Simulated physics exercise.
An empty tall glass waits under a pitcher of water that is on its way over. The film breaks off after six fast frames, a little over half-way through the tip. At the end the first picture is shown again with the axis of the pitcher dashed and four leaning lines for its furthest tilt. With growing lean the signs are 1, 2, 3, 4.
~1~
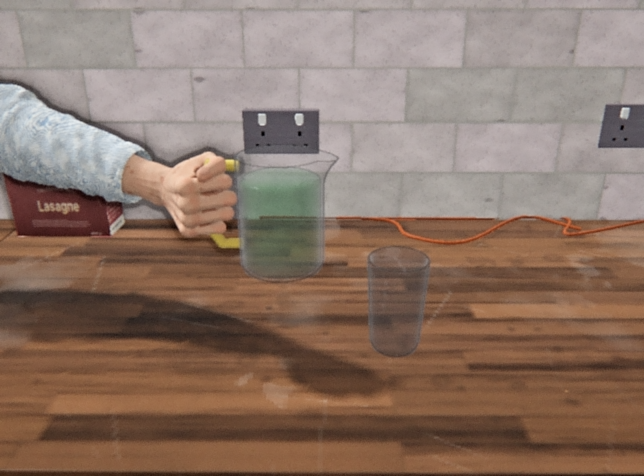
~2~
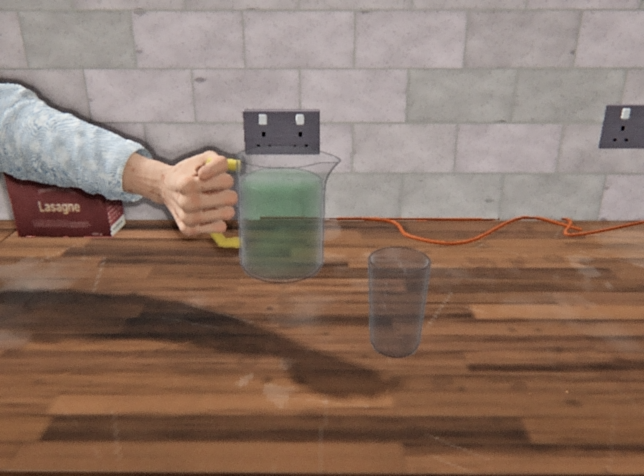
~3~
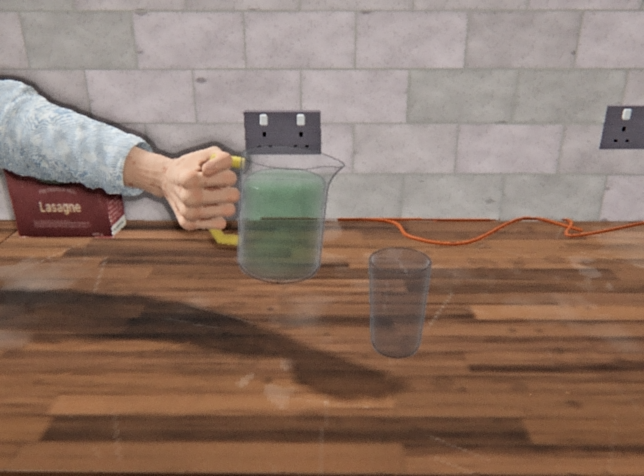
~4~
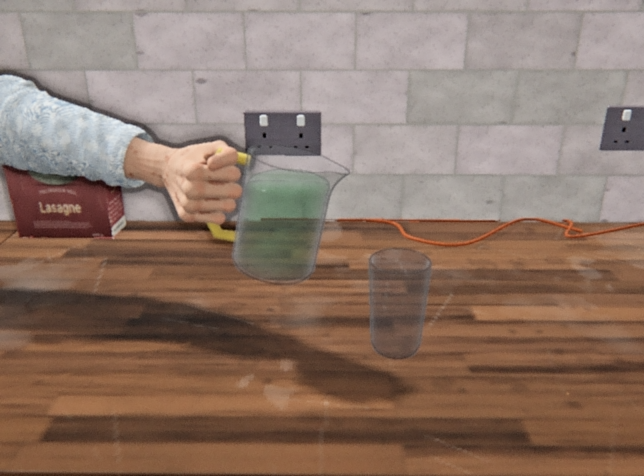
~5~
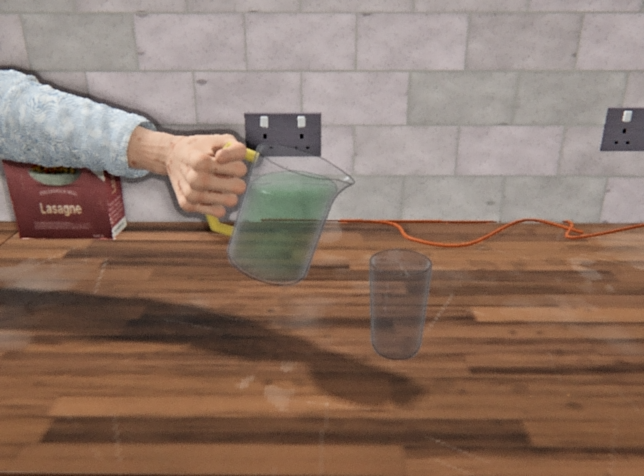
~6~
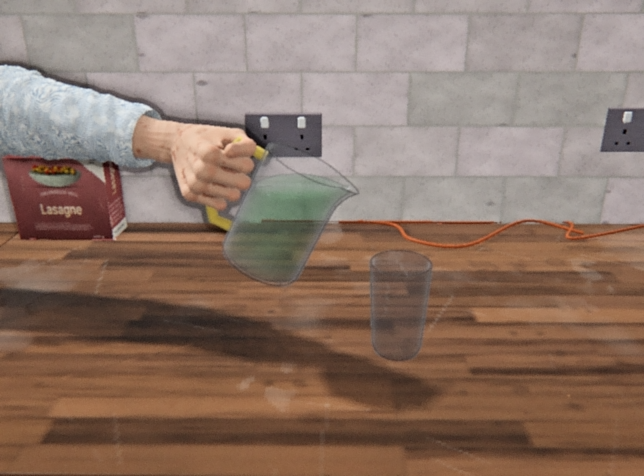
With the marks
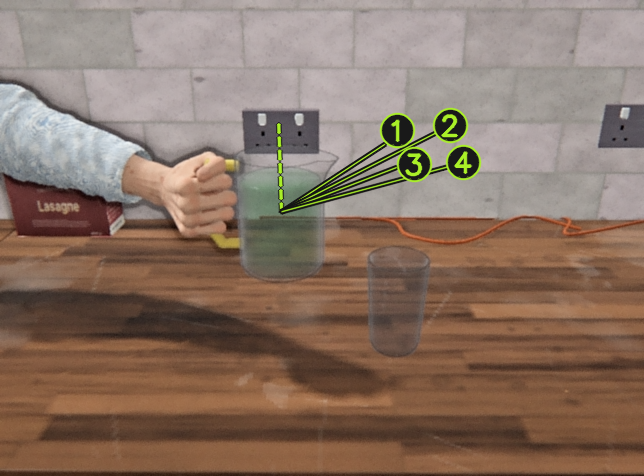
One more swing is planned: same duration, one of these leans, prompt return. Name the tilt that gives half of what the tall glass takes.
1 is best.
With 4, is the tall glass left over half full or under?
Over.
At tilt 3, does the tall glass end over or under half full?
Over.
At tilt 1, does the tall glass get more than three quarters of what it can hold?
No.
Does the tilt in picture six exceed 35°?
No, it does not.
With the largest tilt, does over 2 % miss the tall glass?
Yes.
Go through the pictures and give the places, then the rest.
Upright, lip at (337, 158); rim of the tall glass round (399, 258); nothing has left yet.
Upright, lip at (339, 160); nothing has left yet.
Tipped about 5°, lip at (343, 164); nothing has left yet.
Tipped about 11°, lip at (348, 172); nothing has left yet.
Tipped about 19°, lip at (354, 181); nothing has left yet.
Tipped about 26°, lip at (358, 191); nothing has left yet.
On the marked copy, 1 at (384, 144); 2 at (435, 133); 3 at (396, 167); 4 at (447, 167).
With 1, the tall glass ends with about 48 % of what it can hold.
With 2, the tall glass ends with about 64 % of what it can hold.
With 3, the tall glass ends with about 81 % of what it can hold.
With 4, the tall glass ends with about 84 % of what it can hold; 11 % of the water is spilt.
